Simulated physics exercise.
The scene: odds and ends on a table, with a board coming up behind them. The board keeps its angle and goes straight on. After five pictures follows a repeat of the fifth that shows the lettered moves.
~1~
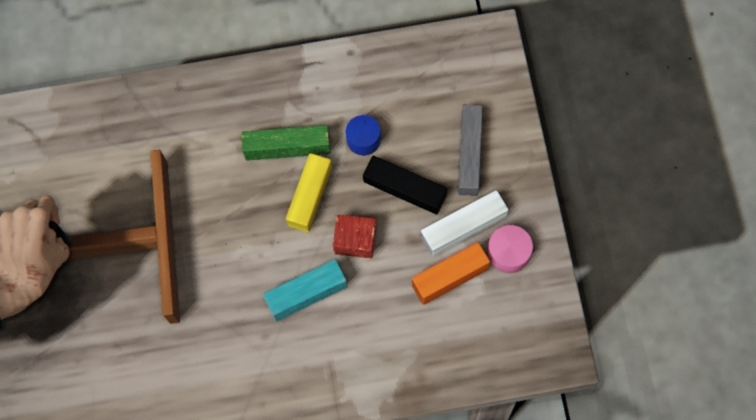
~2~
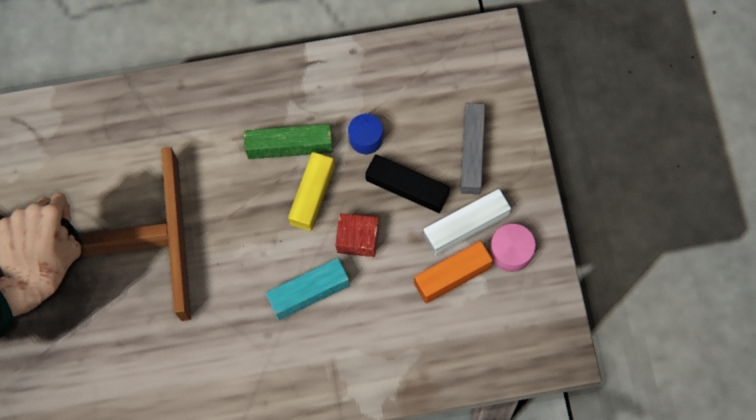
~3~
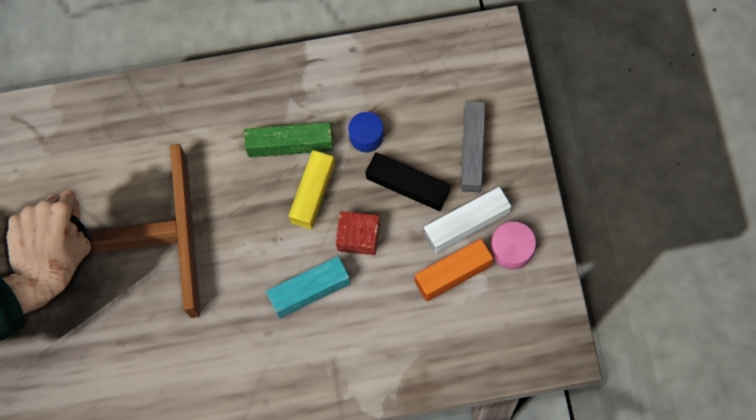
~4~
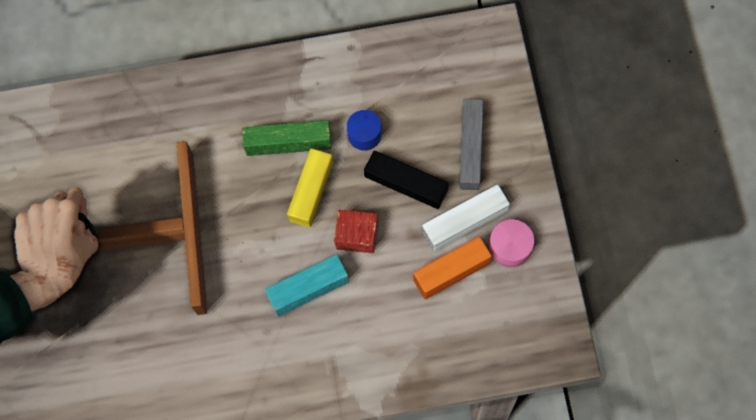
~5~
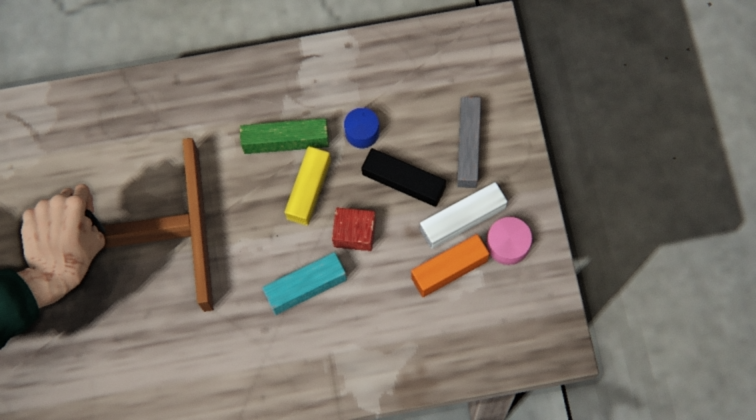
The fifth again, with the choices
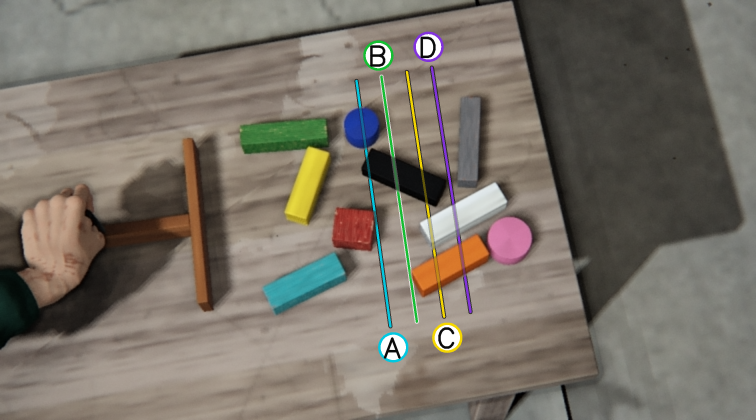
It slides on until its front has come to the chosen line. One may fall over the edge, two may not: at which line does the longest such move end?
It should halt at D.
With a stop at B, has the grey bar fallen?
No.
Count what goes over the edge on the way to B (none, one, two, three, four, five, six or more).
By then, none.
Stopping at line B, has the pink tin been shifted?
No.
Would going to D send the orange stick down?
No.
On the marked copy, A at (373, 200); B at (399, 195); C at (425, 190); D at (451, 186).
Taking D. A third of the way, board (287, 202); green bar (328, 127); blue tin (389, 124).
Two thirds of the way, board (378, 186); grey bar (488, 144); blue tin (477, 112).
When it is over, board (446, 174); blue tin (543, 93); grey bar (539, 137); none fallen.
As for the rest, A is within the limit but short; B is within the limit but short; C is within the limit but short.
